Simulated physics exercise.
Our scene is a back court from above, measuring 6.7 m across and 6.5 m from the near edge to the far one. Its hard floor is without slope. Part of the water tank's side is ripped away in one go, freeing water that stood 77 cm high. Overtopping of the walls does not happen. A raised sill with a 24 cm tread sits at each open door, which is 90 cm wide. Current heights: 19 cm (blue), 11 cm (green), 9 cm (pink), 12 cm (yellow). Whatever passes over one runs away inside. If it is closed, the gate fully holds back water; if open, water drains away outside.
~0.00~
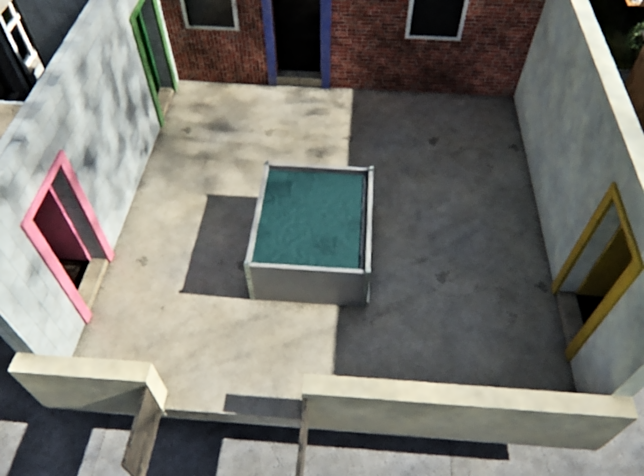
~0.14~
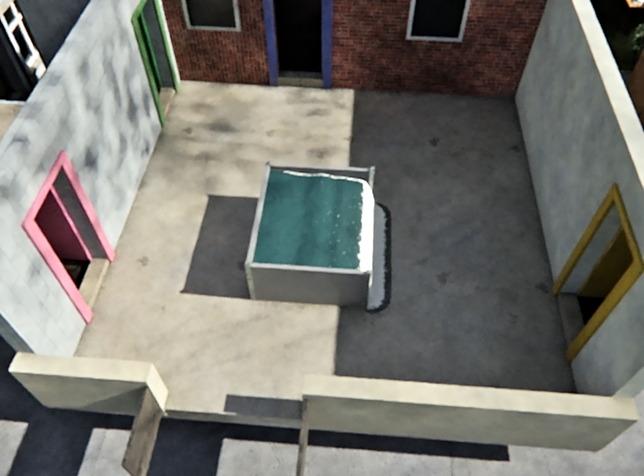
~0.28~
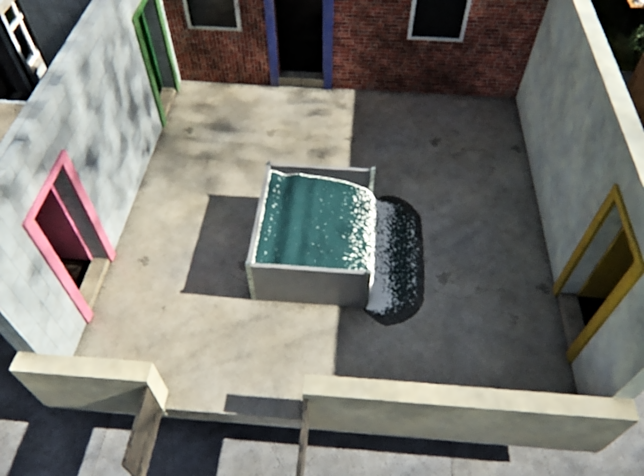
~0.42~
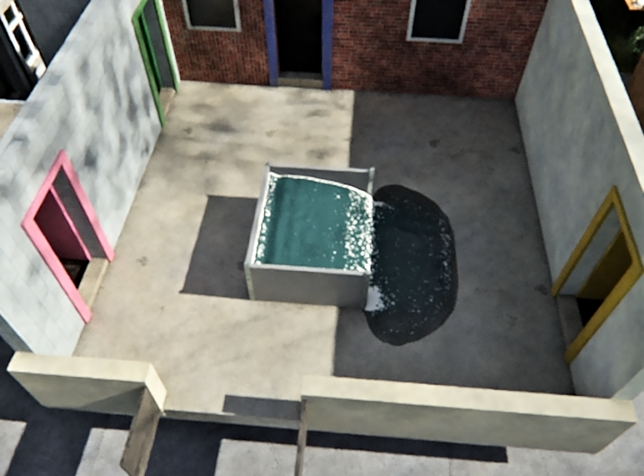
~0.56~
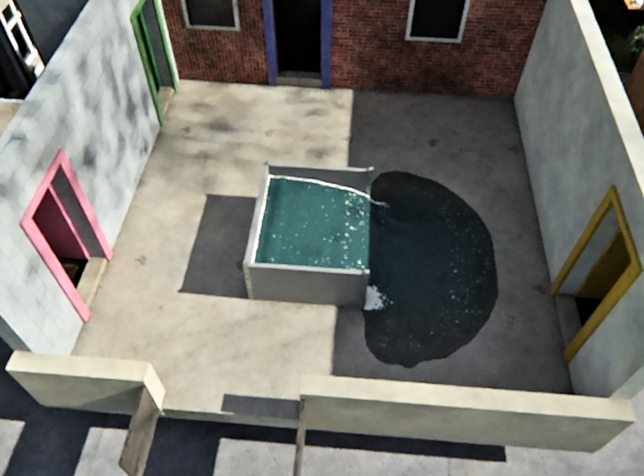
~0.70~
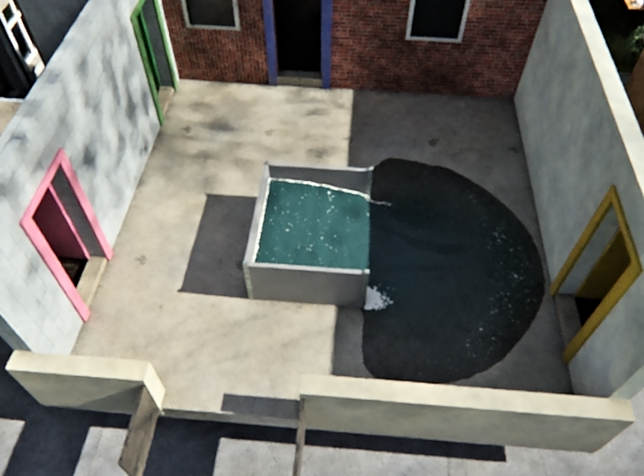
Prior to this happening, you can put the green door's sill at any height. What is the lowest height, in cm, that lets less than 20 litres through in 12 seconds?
About 6.5 cm.
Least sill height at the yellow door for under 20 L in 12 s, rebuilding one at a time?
Roughly 27 cm at the yellow door.
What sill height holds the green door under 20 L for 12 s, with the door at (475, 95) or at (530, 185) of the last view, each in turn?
About 20 and 16 cm.
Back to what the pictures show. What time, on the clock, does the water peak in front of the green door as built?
That happens close to 6.0 s on the clock.
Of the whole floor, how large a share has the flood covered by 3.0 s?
Close to 35 per cent of it is wet.
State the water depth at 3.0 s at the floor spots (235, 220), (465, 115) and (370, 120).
0, 10 and 0 cm, respectively.
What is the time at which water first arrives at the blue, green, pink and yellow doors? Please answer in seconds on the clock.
Front arrival: Blue 3.6 seconds, green 5.5 seconds, pink 5.5 seconds, yellow 0.8 seconds.
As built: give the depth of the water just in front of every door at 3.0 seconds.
Lab note, cm: Blue 0; green 0; pink 0; yellow 20.
After 1.4 s water covers 30 % of the floor, deepest (42 cm) near (535, 270); it has not reached the green door.
After 3.0 s water covers 35 % of the floor, deepest (30 cm) near (513, 99); it has not reached the green door.
After 12.0 s water covers 100 % of the floor, deepest (10 cm) near (214, 220); 7 cm at the green door, 0 litres in over its 11 cm sill.
At the green door as built, the water arrived by 5.3 s and peaked near 10 cm at 5.8 s.
With a sill of 5 cm, 42 litres would have come in within the 12 s; with 8 cm, 4 litres. So under 20 litres takes about 6.5 cm.
